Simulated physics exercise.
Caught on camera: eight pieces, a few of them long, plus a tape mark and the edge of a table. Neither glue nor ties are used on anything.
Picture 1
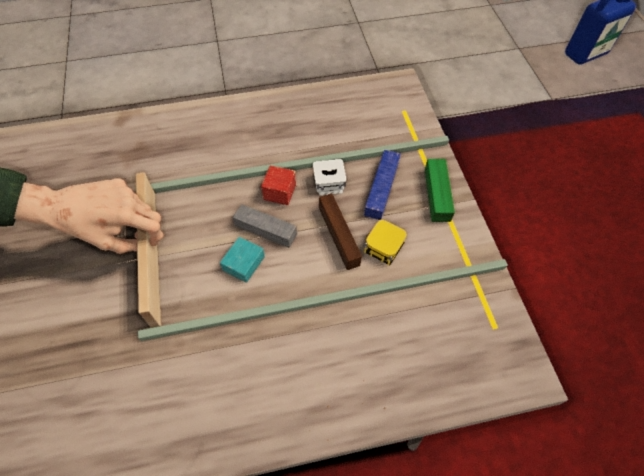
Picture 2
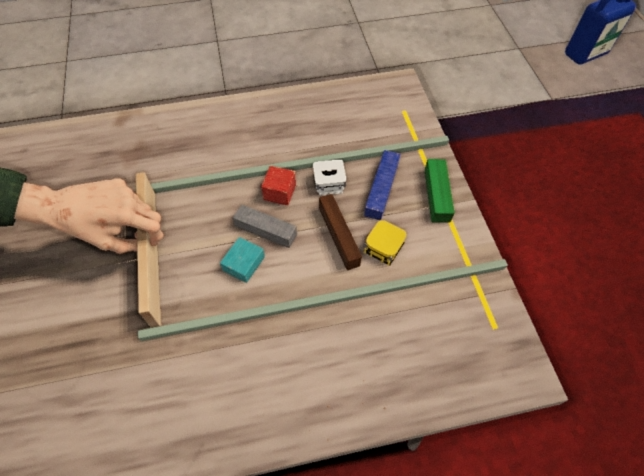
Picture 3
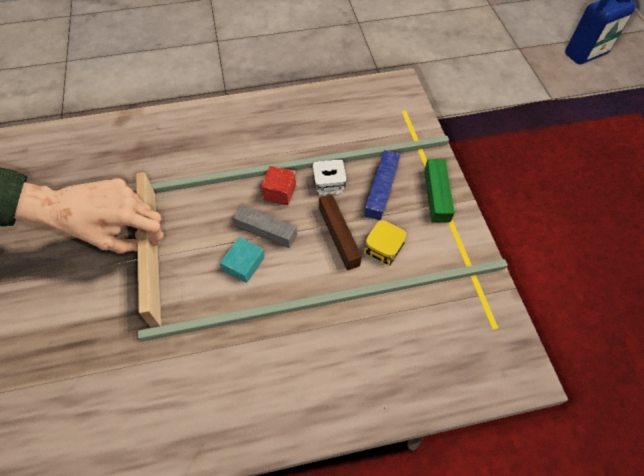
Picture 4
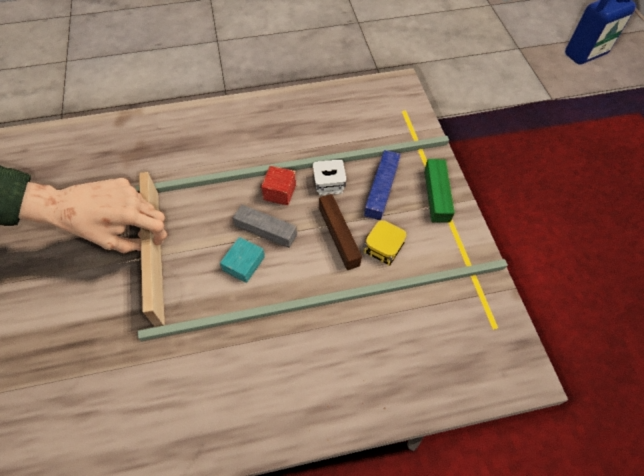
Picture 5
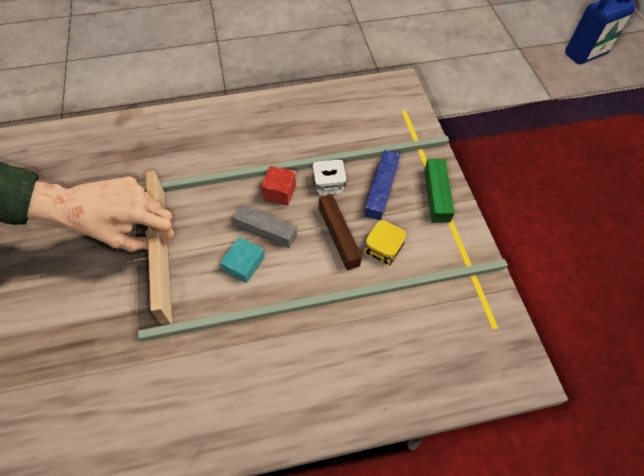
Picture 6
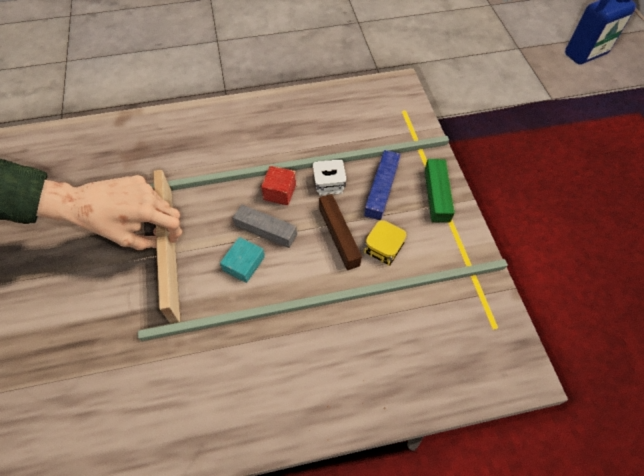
The footage shows a hand holding a wooden board upright between two pale green strips on a table, at first almost still, then sliding it slightly right toward eight scattered colored pieces, which stay in place near a yellow tape line.
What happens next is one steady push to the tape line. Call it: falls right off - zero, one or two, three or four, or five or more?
Call: Five or more.
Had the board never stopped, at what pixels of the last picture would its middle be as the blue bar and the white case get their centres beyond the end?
Middle: Roughly (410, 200); roughly (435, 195).
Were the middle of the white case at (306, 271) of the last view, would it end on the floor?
Result: The white case remains aboard.
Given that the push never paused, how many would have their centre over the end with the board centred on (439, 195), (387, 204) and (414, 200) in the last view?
Per position: 5 / 0 / 3.
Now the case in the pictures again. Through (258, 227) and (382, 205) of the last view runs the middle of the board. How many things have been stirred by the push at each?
I make it 2 at the first spot and 8 at the other.
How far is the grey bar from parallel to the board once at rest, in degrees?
The angle is about 30 degrees.
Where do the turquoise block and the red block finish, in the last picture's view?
The turquoise block ends at (476, 223) and the red block at (438, 152).
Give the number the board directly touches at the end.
It touches 3.
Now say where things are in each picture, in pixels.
In the first frame, green stick (439, 190); blue bar (383, 184); yellow case (385, 243); board (148, 247); tape (443, 205).
In the second frame, blue bar (383, 184); white case (329, 178).
In the third frame, yellow case (385, 243); brown stick (339, 231).
In the fourth frame, green stick (439, 190); red block (279, 186).
In the fifth frame, blue bar (383, 184); board (159, 245).
In the sixth frame, green stick (439, 190); blue bar (383, 184); yellow case (385, 243); board (167, 243); tape (443, 205).
A little later, none off yet; green stick at rest near (439, 190); blue bar at rest near (383, 184); yellow case at rest near (388, 243).
When it is over, the number that fall off is five or more; down, brown stick, white case, yellow case, blue bar and green stick.
